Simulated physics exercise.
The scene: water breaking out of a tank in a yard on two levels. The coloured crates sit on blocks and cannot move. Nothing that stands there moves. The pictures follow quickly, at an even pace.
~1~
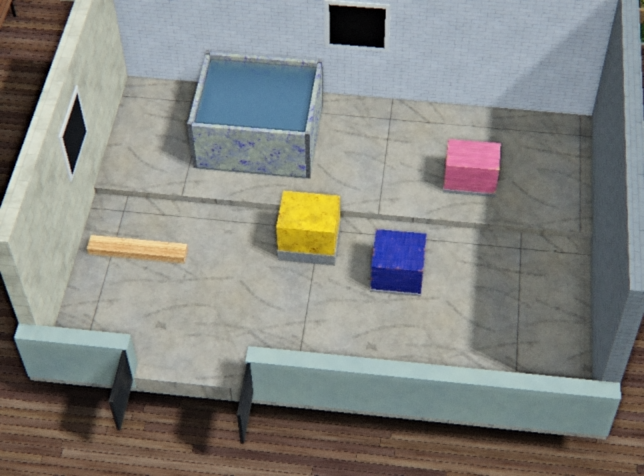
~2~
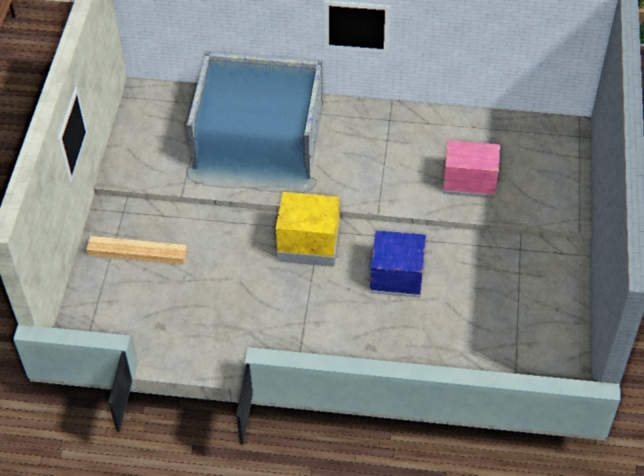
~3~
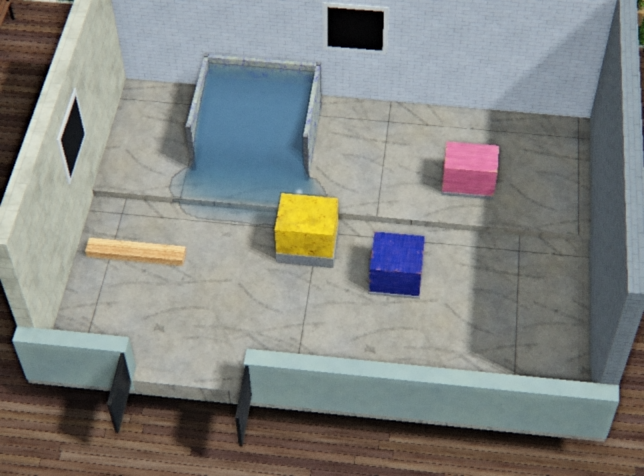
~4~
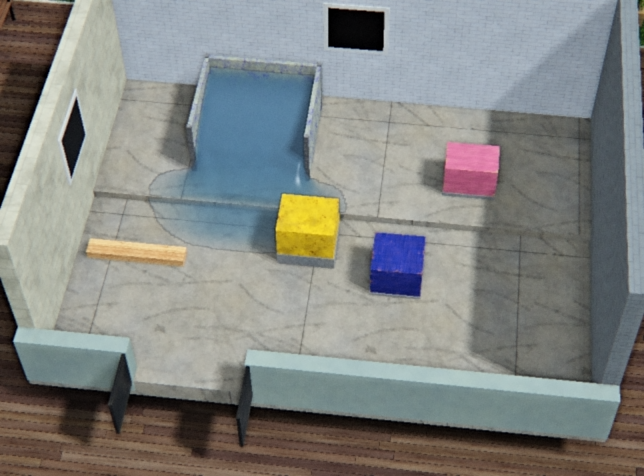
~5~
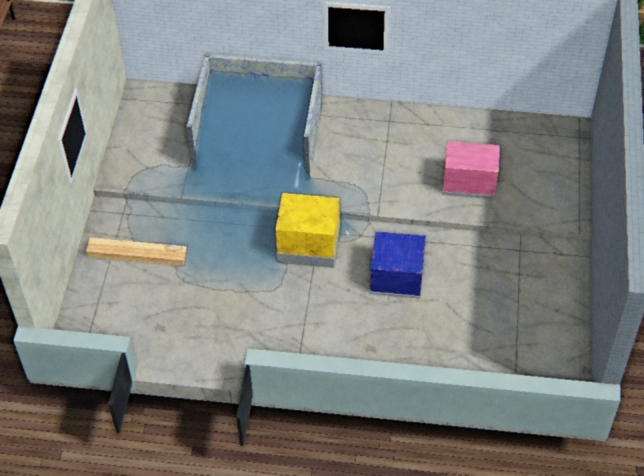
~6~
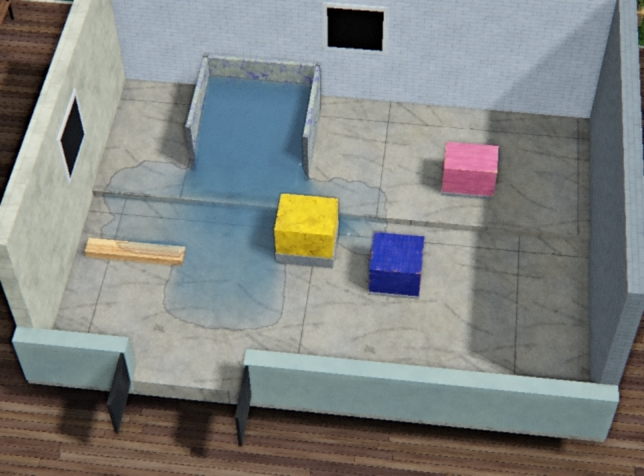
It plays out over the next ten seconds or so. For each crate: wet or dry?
One by one: The yellow crate gets wet; the pink crate stays dry; the blue crate gets wet.
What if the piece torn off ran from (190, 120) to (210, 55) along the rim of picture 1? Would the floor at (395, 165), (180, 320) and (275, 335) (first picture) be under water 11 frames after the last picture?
As listed: Not flooded, wet, not flooded.
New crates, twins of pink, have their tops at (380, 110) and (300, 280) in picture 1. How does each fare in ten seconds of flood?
In turn: Keeps dry, is topped.
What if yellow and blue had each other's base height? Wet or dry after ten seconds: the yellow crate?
One by one: Yellow crate is soaked.
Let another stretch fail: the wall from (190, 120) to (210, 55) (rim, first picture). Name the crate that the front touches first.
It is the yellow-painted one.
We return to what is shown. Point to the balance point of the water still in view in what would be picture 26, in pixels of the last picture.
Around (272, 262).
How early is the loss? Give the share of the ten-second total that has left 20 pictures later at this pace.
Roughly 70 per cent.
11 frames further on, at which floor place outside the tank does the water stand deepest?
At about (58, 358).
A moment on, water covers 40 % of the floor; the yellow crate water round its plinth, the pink crate not reached, the blue crate water round its plinth.
Next, water covers 50 % of the floor; the yellow crate water round its plinth, the pink crate water round its plinth, the blue crate water round its plinth.
Then, water covers 60 % of the floor; the yellow crate water round its plinth, the pink crate water round its plinth, the blue crate water round its plinth.
Later, water covers 60 % of the floor; the yellow crate water round its plinth, the pink crate water round its plinth, the blue crate water round its plinth.
In the end, water covers 60 % of the floor; the yellow crate was topped, the pink crate stayed above the water, the blue crate was topped.
